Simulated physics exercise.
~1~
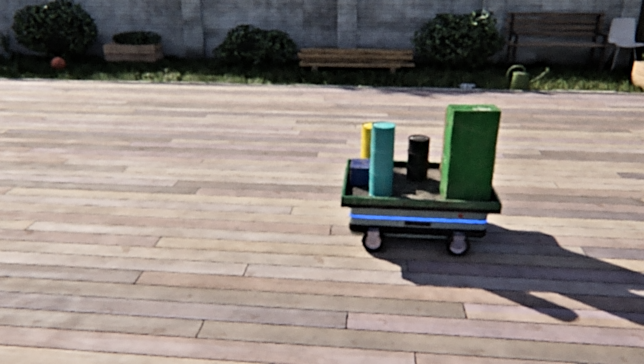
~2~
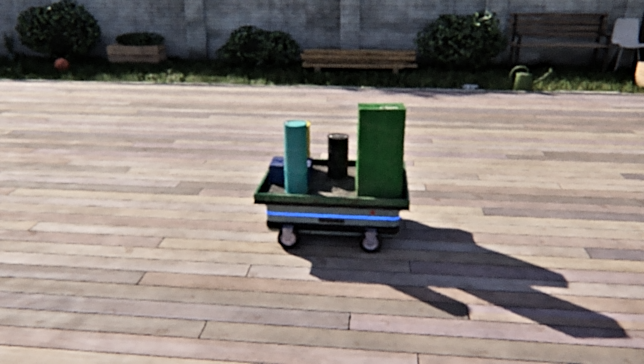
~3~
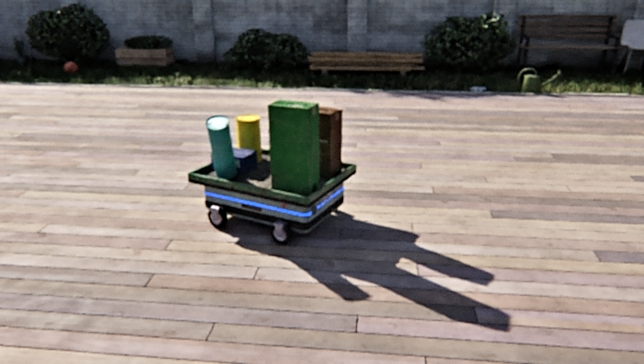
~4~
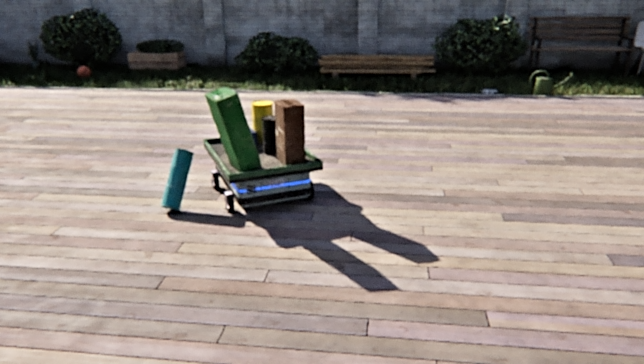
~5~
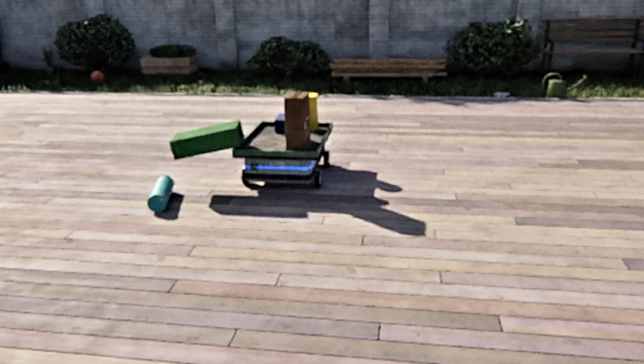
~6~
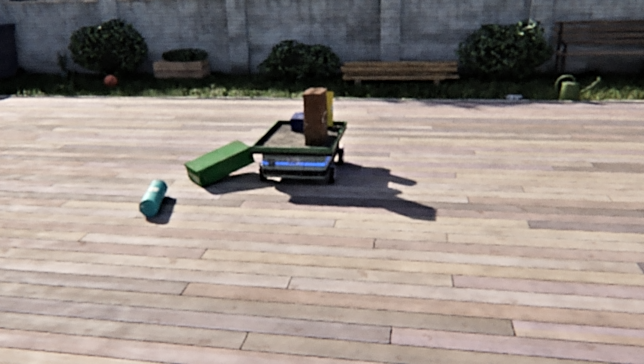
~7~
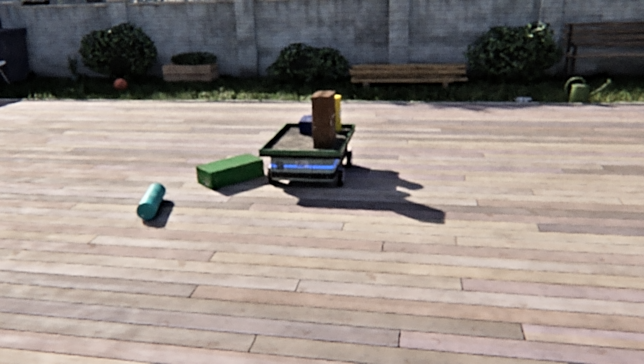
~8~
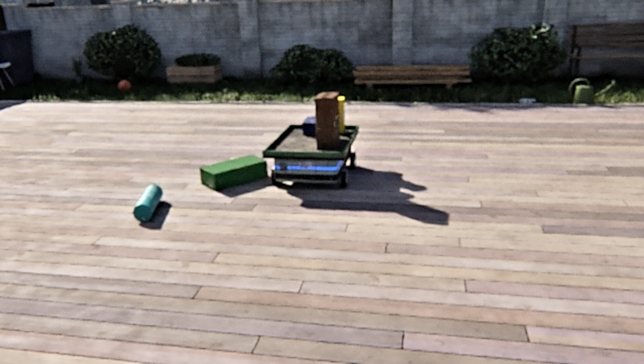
Sunny wooden deck by a garden wall, a wheeled cart turning and stopping after a turquoise canister and green box topple off.
